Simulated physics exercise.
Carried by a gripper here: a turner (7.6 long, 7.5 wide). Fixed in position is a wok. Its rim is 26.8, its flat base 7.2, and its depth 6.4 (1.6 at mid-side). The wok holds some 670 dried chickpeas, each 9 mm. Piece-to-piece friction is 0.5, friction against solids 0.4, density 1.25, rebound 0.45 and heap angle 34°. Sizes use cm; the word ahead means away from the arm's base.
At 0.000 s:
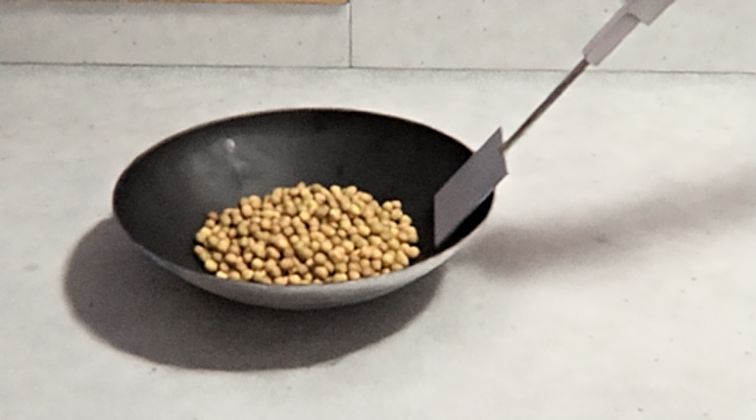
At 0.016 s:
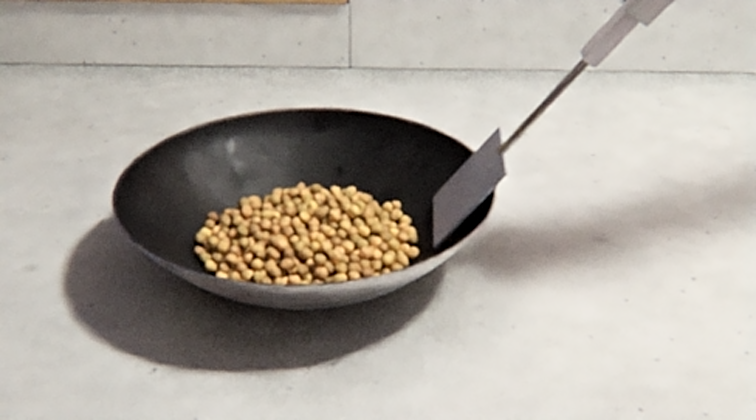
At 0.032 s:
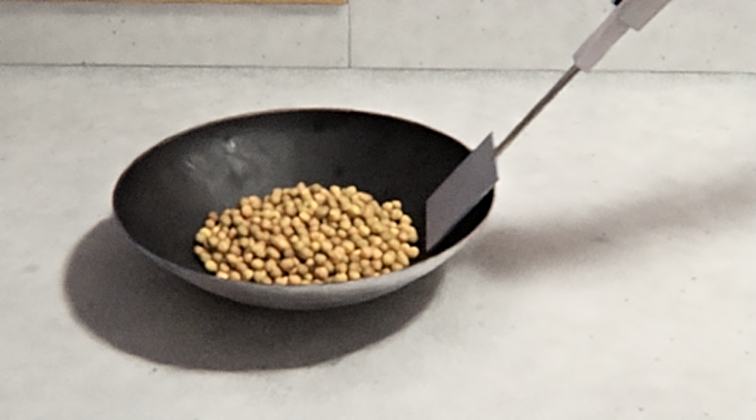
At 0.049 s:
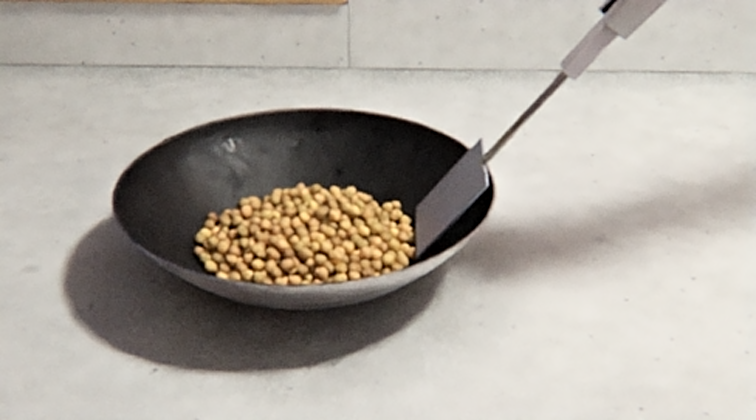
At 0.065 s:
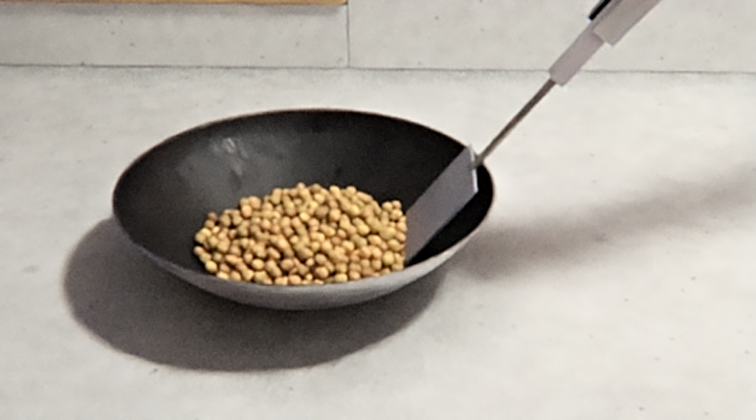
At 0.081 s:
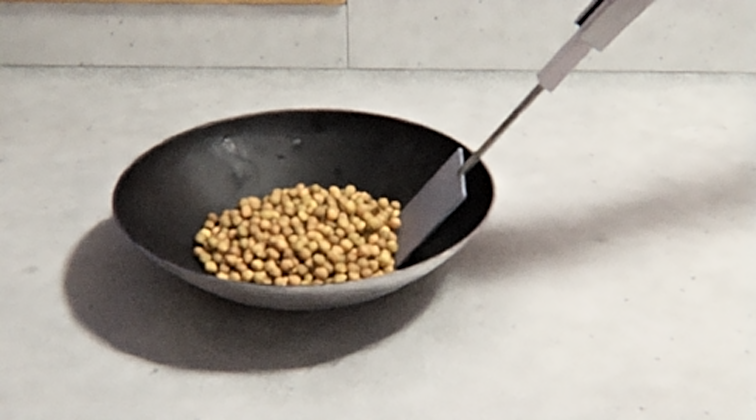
The footage shows a dark wok of dried chickpeas on a pale surface as a gripper-held turner, angled inside the right side, moves a short way left and slightly down to the edge of the heap, which barely changes.
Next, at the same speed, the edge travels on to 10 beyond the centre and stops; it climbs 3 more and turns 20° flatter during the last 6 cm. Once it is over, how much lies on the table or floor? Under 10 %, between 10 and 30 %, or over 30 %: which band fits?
The band that fits is between 10 and 30 %.
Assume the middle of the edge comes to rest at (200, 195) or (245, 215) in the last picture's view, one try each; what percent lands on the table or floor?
I'd say roughly 0 per cent, then roughly 0 per cent.
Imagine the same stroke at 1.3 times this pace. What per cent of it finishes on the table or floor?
Near 25 in a hundred.
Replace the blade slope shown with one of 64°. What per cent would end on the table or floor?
Around 20 in a hundred.
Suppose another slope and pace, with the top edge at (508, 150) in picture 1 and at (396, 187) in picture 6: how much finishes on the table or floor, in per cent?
My guess would be close to 40 per cent.
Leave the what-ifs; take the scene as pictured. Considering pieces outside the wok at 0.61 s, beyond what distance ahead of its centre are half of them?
About 18 cm.
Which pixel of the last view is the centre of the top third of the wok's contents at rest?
The centre sits close to (196, 220).
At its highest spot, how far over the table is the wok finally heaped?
It reaches about 6.5 cm.
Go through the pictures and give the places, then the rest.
Turner top edge at (505, 148), sloping 52°; upper third of the load around (308, 231), from x 200 to 410, top at y 190; 673 in the wok, in the first picture.
Turner top edge at (503, 149), sloping 52°; upper third of the load around (308, 231), from x 200 to 410, top at y 190, in the second picture.
Turner top edge at (496, 154), sloping 52°; upper third of the load around (308, 231), from x 200 to 410, top at y 190, in the third picture.
Turner top edge at (485, 160), sloping 52°; upper third of the load around (308, 232), from x 200 to 410, top at y 190, in the fourth picture.
Turner top edge at (474, 166), sloping 52°; upper third of the load around (308, 231), from x 200 to 410, top at y 190, in the fifth picture.
Turner top edge at (463, 171), sloping 52°; upper third of the load around (311, 231), from x 200 to 405, top at y 190; 673 in the wok, in the sixth picture.
By 0.21 s, sloping 52°, highest piece 4 above the table; 673 in the wok.
By 0.35 s, sloping 46°, highest piece 7 above the table; 673 in the wok.
By 0.61 s, sloping 32°, highest piece 7 above the table; 571 in the wok, 94 on the table or floor, 8 on the blade or in flight.
By 1.66 s, sloping 32°, highest piece 6 above the table; 570 in the wok, 103 on the table or floor.
Final count, 570 in the wok, 103 on the table or floor. That is 15 % on the table or floor.
